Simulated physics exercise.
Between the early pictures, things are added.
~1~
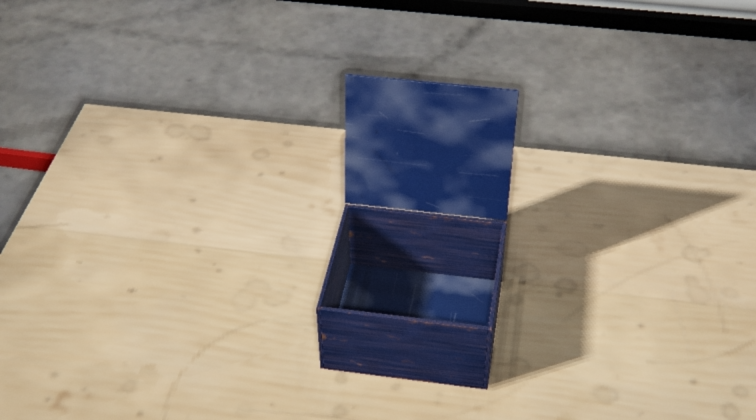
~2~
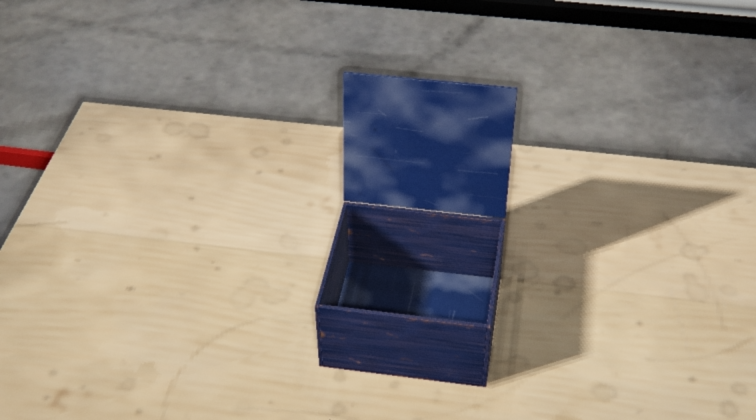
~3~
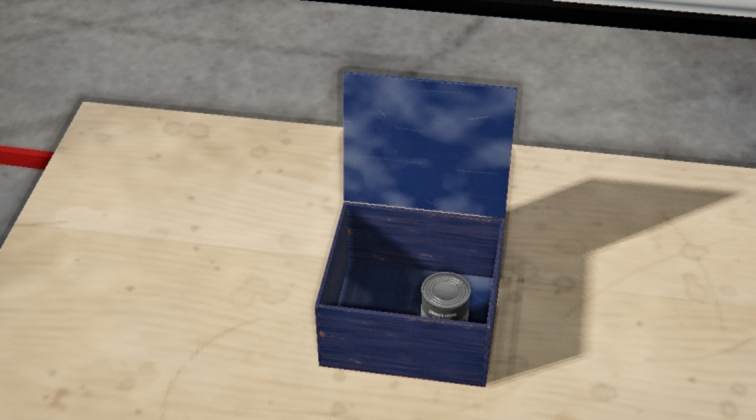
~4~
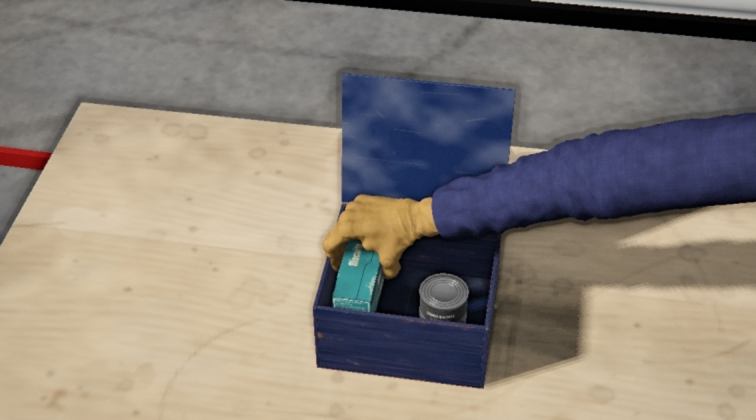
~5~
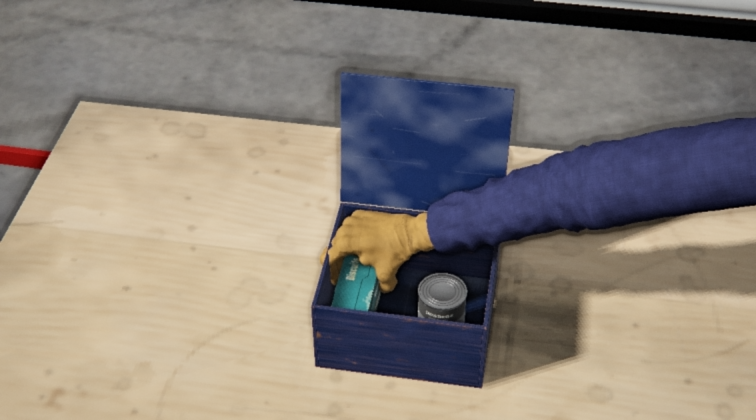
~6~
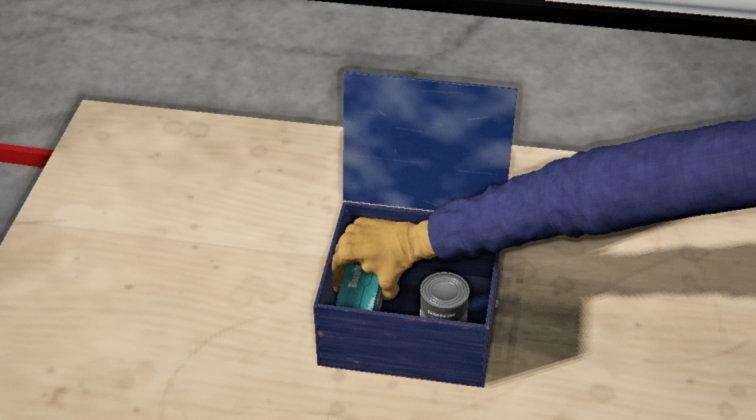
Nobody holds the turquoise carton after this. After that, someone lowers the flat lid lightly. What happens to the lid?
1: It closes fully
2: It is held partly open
It closes fully.
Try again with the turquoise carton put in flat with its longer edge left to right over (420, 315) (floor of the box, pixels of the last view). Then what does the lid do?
Then it shuts flat.
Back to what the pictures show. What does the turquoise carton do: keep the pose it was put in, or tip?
At the finish it holds its orientation.
Then, 1.40 s after the last picture, lid 73° above the rim.
Then, 1.90 s after the last picture, lid 28° above the rim.
At rest, lid shut; both in place. Seen from the same camera at the end, turquoise carton near (363, 293).
